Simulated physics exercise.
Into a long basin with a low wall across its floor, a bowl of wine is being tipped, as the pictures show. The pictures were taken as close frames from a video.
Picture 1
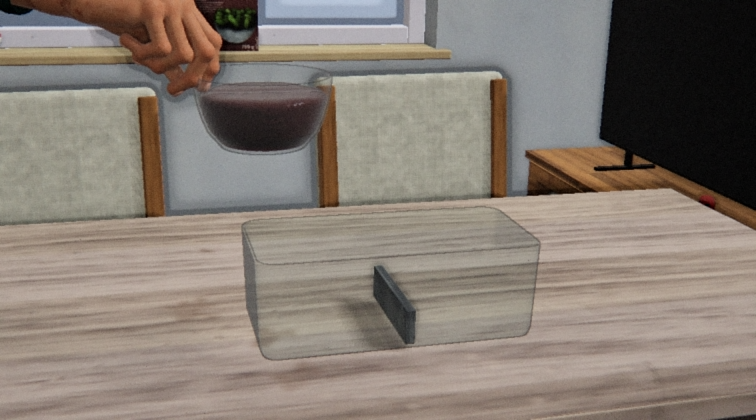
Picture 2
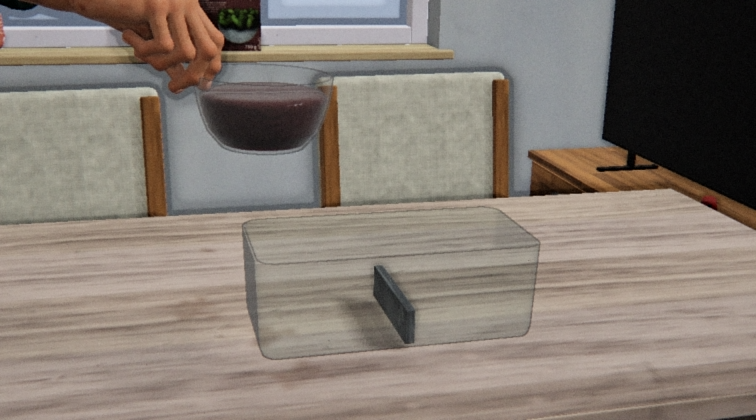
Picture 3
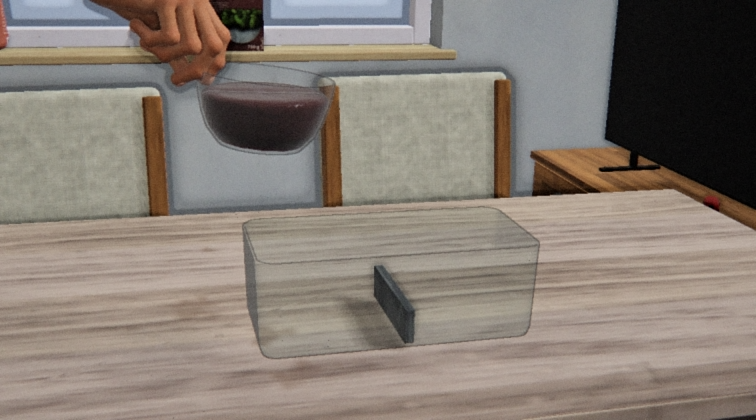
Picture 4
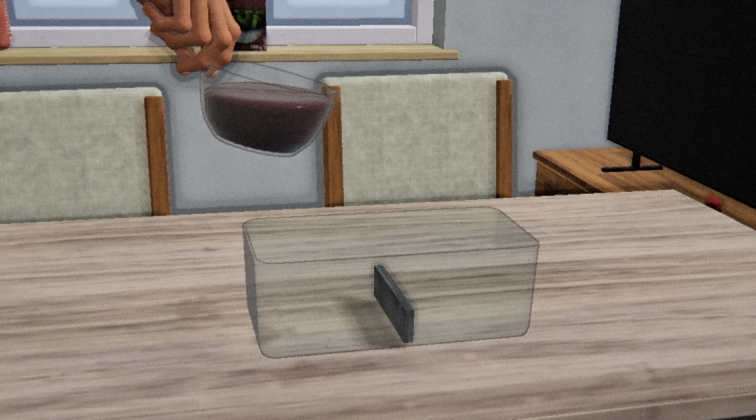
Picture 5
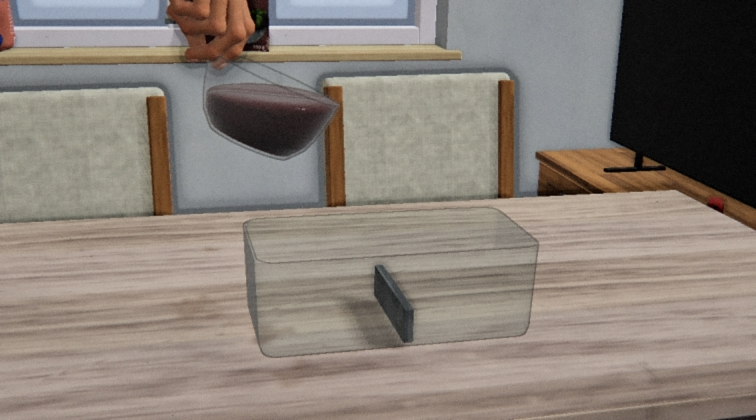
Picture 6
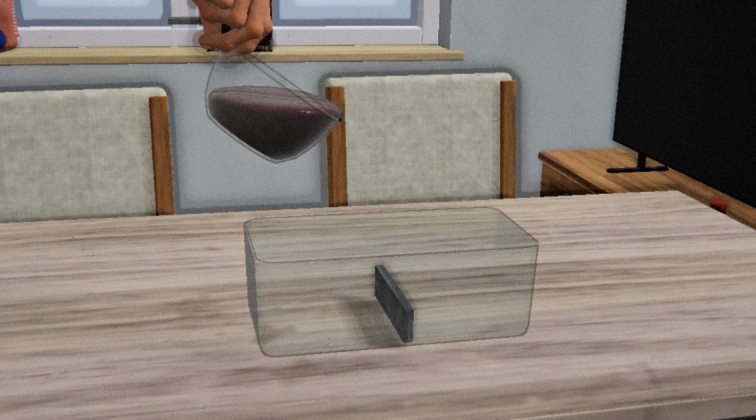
The video shows a hand holding a clear glass bowl of dark red wine above a long transparent basin with a low wall across its floor, gradually tilting the bowl to the right until the wine reaches its rim.
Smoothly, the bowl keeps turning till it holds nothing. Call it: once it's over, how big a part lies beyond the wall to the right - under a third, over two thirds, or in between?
Under a third.
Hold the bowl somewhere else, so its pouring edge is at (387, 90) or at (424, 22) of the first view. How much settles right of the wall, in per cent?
The first gives 70 %, the second 80 %.
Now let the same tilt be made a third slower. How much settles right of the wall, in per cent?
I'd estimate about 25 percent ends up there.
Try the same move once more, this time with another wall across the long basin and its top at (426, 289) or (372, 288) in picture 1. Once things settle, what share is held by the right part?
Estimated: 20 % first, 45 % second.
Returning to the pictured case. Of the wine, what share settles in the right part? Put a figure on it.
About 20 percent.
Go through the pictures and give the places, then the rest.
It leans 0°; its right rim is at (330, 75); the wine meets the walls at (198, 94) and (325, 91); the long basin's rim runs from (249, 244) to (518, 226); the wall's top is at (394, 288), in the first picture.
It leans 2°; its right rim is at (331, 77); the wine meets the walls at (198, 93) and (325, 91), in the second picture.
It leans 6°; its right rim is at (333, 83); the wine meets the walls at (200, 91) and (327, 93), in the third picture.
It leans 14°; its right rim is at (335, 92); the wine meets the walls at (203, 90) and (329, 96), in the fourth picture.
It leans 24°; its right rim is at (336, 105); the wine meets the walls at (206, 91) and (334, 100), in the fifth picture.
It leans 36°; its right rim is at (335, 120); the wine meets the walls at (207, 94) and (331, 108); 3 per cent is over the edge, in the sixth picture.
A moment on, the bowl is tipped right over and 15 per cent is still to pour, 34 is left of the wall and 6 right of it.
Next, the bowl is tipped right over and 0 per cent is still to pour, 80 is left of the wall and 12 right of it.
Then the bowl is tipped right over and 0 per cent is still to pour, 79 is left of the wall and 16 right of it.
Later the bowl is tipped right over and 0 per cent is still to pour, 78 is left of the wall and 18 right of it.
At rest 78 per cent lies left of the wall, 18 right of it and 4 outside.
